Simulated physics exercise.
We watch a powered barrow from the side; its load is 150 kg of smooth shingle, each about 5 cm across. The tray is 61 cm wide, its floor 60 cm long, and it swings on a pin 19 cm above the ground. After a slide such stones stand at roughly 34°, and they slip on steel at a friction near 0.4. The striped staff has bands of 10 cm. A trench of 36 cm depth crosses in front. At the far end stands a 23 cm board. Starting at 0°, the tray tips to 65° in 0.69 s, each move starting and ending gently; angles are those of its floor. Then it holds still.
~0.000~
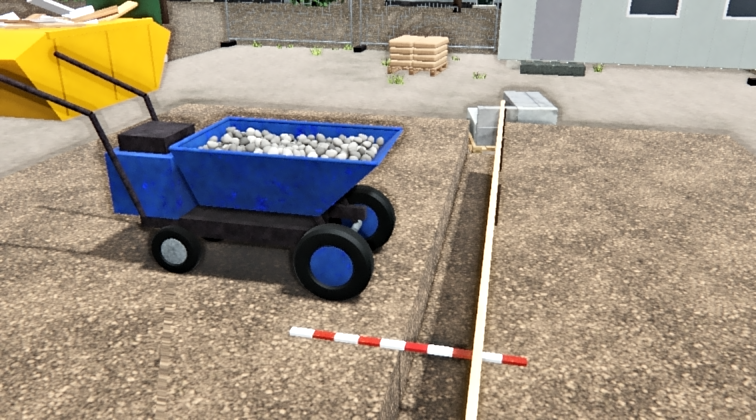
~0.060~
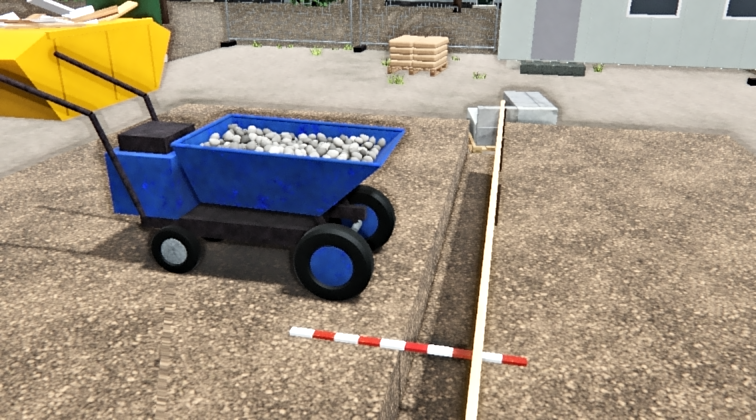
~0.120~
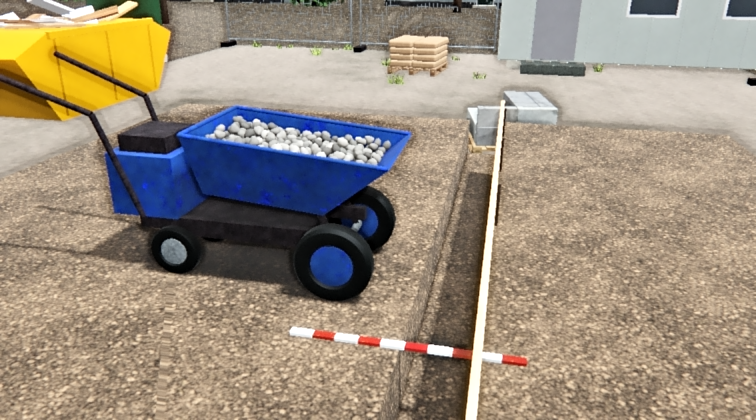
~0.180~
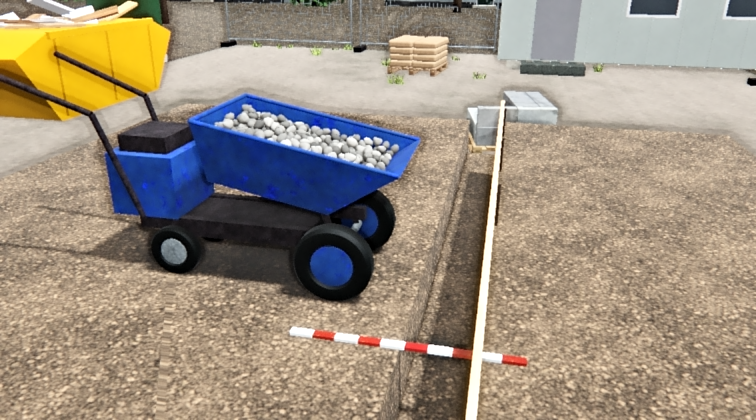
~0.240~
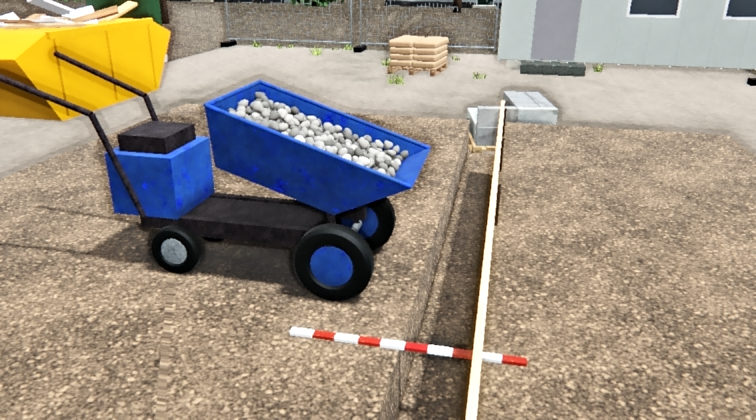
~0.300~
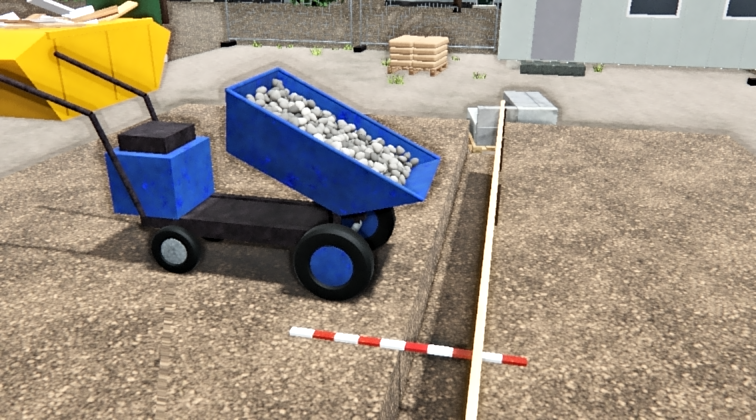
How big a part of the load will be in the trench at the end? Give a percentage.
Close to 54 in a hundred.
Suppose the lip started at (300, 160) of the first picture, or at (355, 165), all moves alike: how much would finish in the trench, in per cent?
About 95 and 80 per cent.
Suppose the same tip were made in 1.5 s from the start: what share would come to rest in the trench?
It would be near 60 per cent.
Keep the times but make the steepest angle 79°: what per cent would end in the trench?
It would be near 65 per cent.
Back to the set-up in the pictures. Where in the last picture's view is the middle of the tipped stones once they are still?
Their middle is at about (474, 320).
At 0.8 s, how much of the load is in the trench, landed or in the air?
Some 15 per cent.
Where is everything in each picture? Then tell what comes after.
The first frame shows lip at (377, 164), floor tilted 0°, highest stones at (275, 139).
The second frame shows lip at (380, 166), floor tilted 1°, highest stones at (252, 136); the stones move at 0.4 m/s on average.
In the third frame, the tray is at 5°, its lip at (388, 170); the top of the load is at (245, 127); the stones move at 0.7 m/s on average.
The fourth frame shows lip at (399, 177), floor tilted 11°, highest stones at (248, 116); the stones move at 1.0 m/s on average.
In the fifth frame, the tray is at 18°, its lip at (411, 187); the top of the load is at (258, 104); the stones move at 1.2 m/s on average.
The sixth frame shows lip at (423, 200), floor tilted 26°, highest stones at (276, 92); the stones move at 1.3 m/s on average.
After 0.5 s the floor is at 55°; 100 % in the tray; the foremost stones are at (443, 223).
After 0.8 s the floor is at 65°; 80 % in the tray, 13 % in the trench, 7 % past the trench; the foremost stones are at (524, 256).
After 1.1 s the floor is at 65°; 26 % in the tray, 31 % in the trench, 43 % past the trench; the foremost stones are at (675, 300).
After 3.1 s the floor is at 65°; 0 % in the tray, 54 % in the trench, 46 % past the trench; the foremost stones are past the picture's edge.
